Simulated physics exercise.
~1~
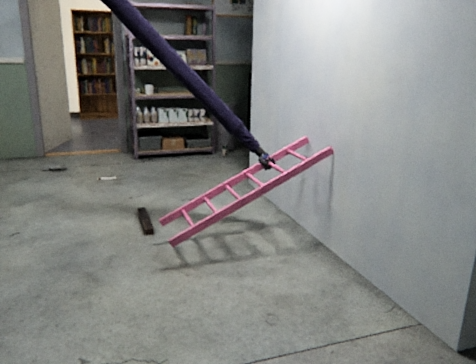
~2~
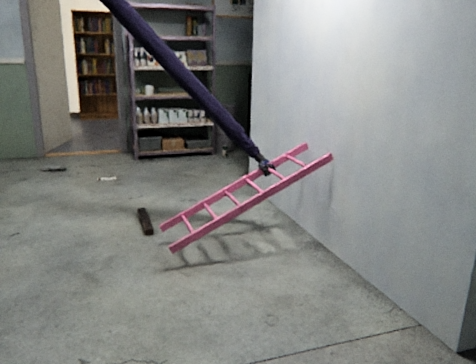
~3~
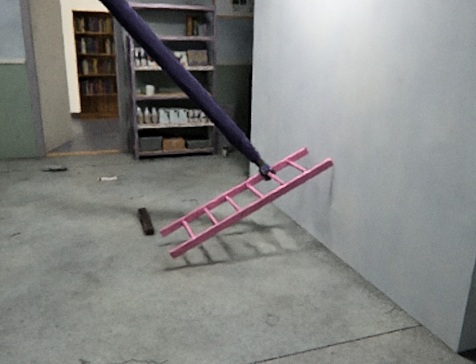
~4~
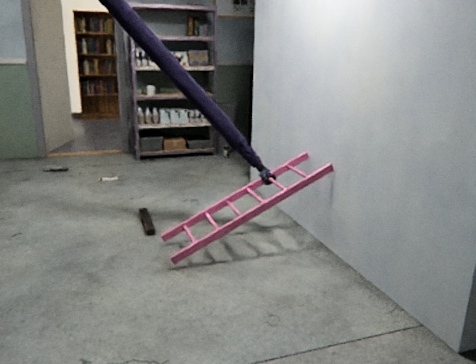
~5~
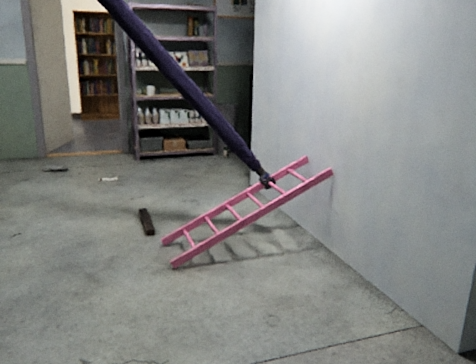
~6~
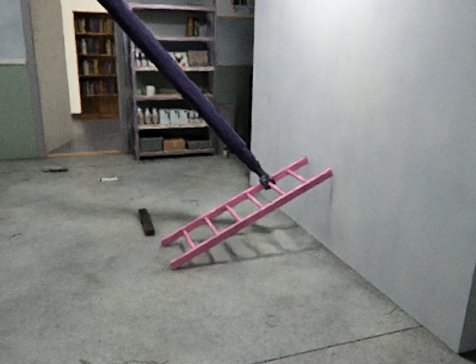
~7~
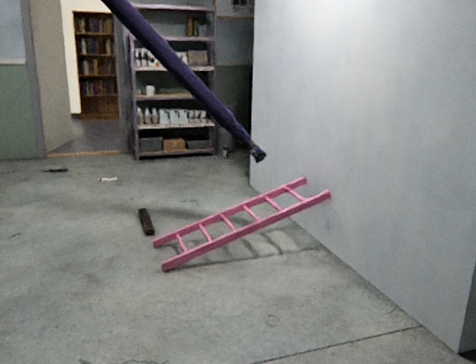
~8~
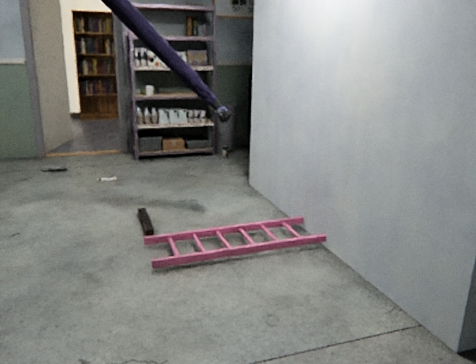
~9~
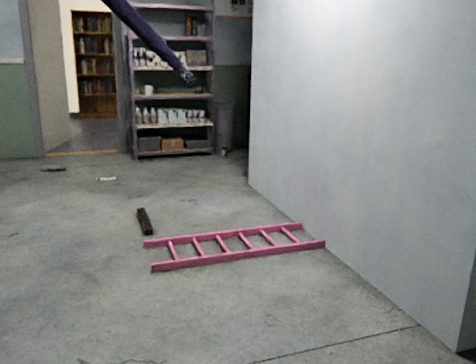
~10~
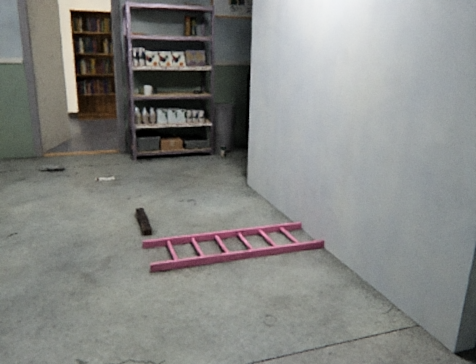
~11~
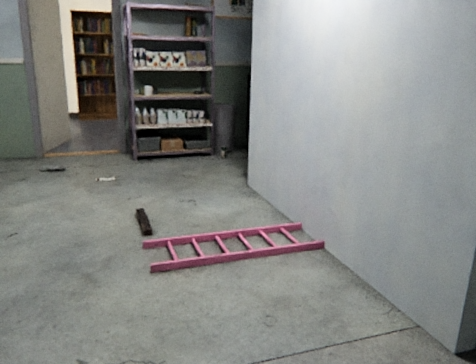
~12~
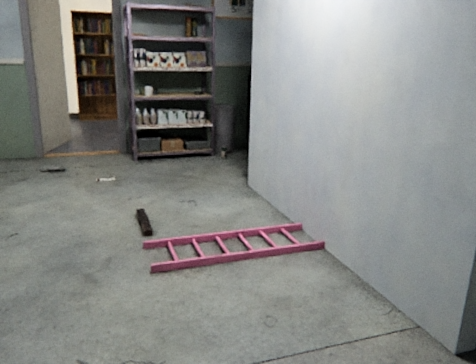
The video shows a dark arm holding a pink ladder at a slant beside a pale wall, lowering it slightly and then letting go. The ladder drops and ends lying flat on the concrete floor near a dark batten as the arm withdraws from view.
